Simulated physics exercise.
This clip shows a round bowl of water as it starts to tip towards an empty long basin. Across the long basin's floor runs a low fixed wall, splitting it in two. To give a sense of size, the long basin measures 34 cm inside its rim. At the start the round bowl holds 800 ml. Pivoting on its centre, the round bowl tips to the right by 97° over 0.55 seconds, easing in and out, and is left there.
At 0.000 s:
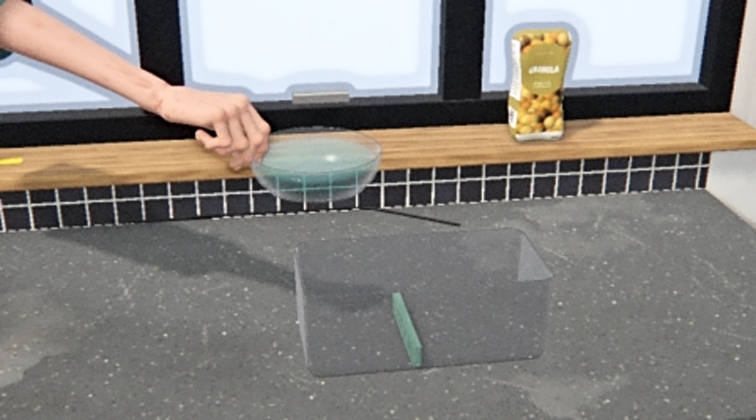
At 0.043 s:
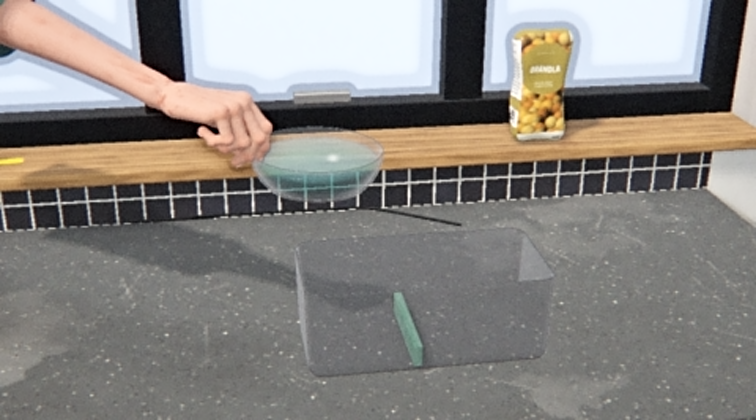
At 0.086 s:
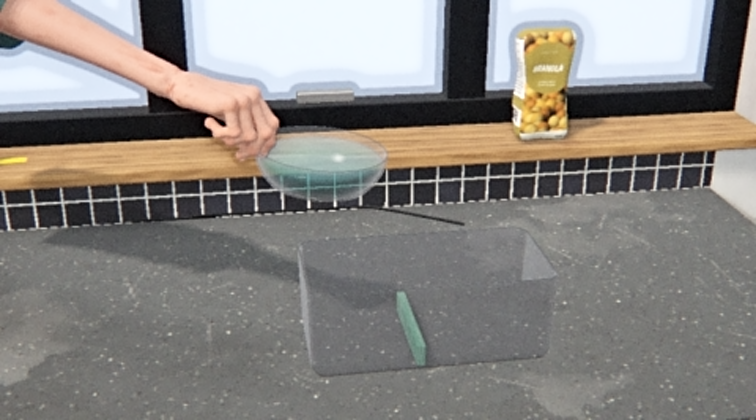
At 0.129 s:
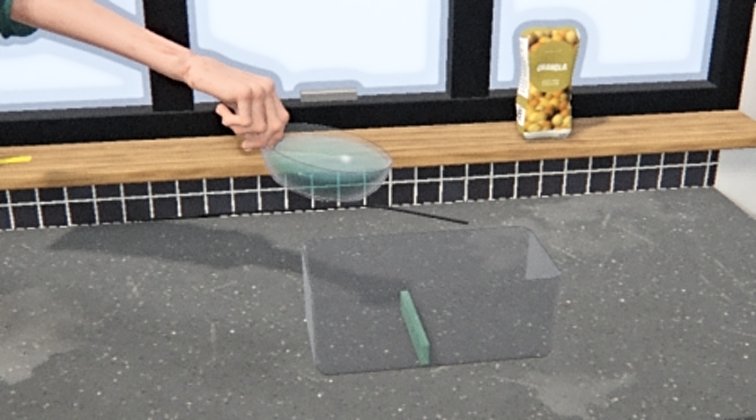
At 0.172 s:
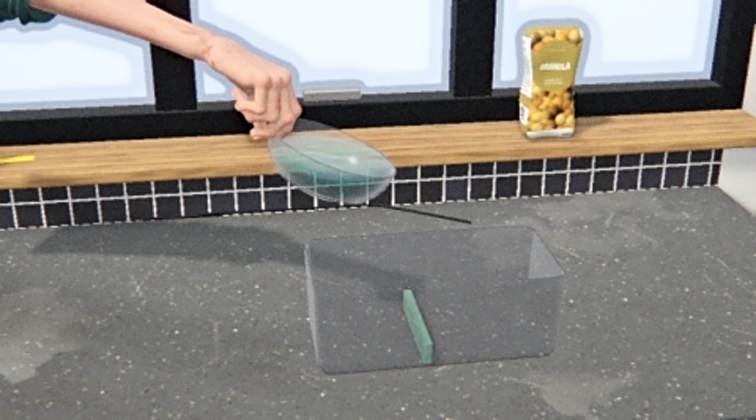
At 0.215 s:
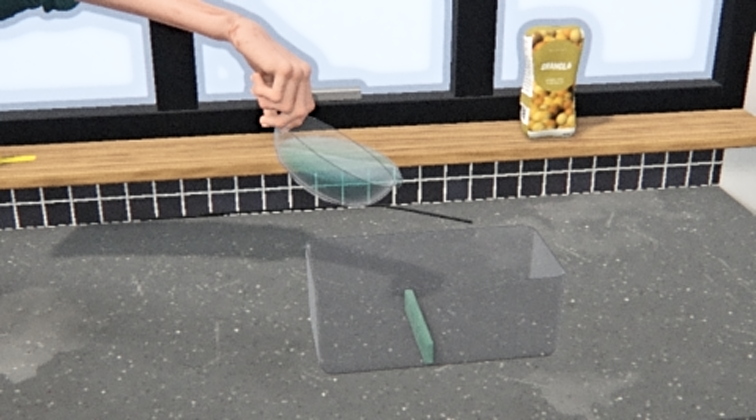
At first, a hand holds a clear round bowl of blue-green water nearly level, above and to the left of an empty, see-through long basin with a low green wall inside. The hand then tilts the bowl to the right, gradually at first and then more steeply, lowering its right edge.
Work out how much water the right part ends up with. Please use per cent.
I would put it at 63 per cent.
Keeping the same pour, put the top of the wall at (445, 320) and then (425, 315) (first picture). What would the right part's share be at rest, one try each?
I'd say 20 percent on the first go, 45 percent on the next.
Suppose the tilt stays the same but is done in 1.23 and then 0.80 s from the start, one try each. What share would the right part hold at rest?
Roughly 70 per cent the first time and 70 per cent the second.
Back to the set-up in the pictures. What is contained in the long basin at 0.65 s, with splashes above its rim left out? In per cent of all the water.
Around 98 in a hundred.
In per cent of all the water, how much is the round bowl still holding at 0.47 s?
Near 5 in a hundred.
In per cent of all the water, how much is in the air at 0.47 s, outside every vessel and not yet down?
Roughly 42 %.
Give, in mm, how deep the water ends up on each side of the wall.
Around 12 mm deep on the left, around 16 mm deep on the right.
After 0.47 s the tilt is 92° and 5 per cent is still to pour, 9 is left of the wall and 45 right of it.
After 0.65 s the tilt is 97° and 0 per cent is still to pour, 29 is left of the wall and 68 right of it.
After 0.84 s the tilt is 97° and 0 per cent is still to pour, 34 is left of the wall and 63 right of it.
After 1.05 s the tilt is 97° and 0 per cent is still to pour, 35 is left of the wall and 63 right of it.
In the end 36 per cent lies left of the wall, 63 right of it and 2 outside.
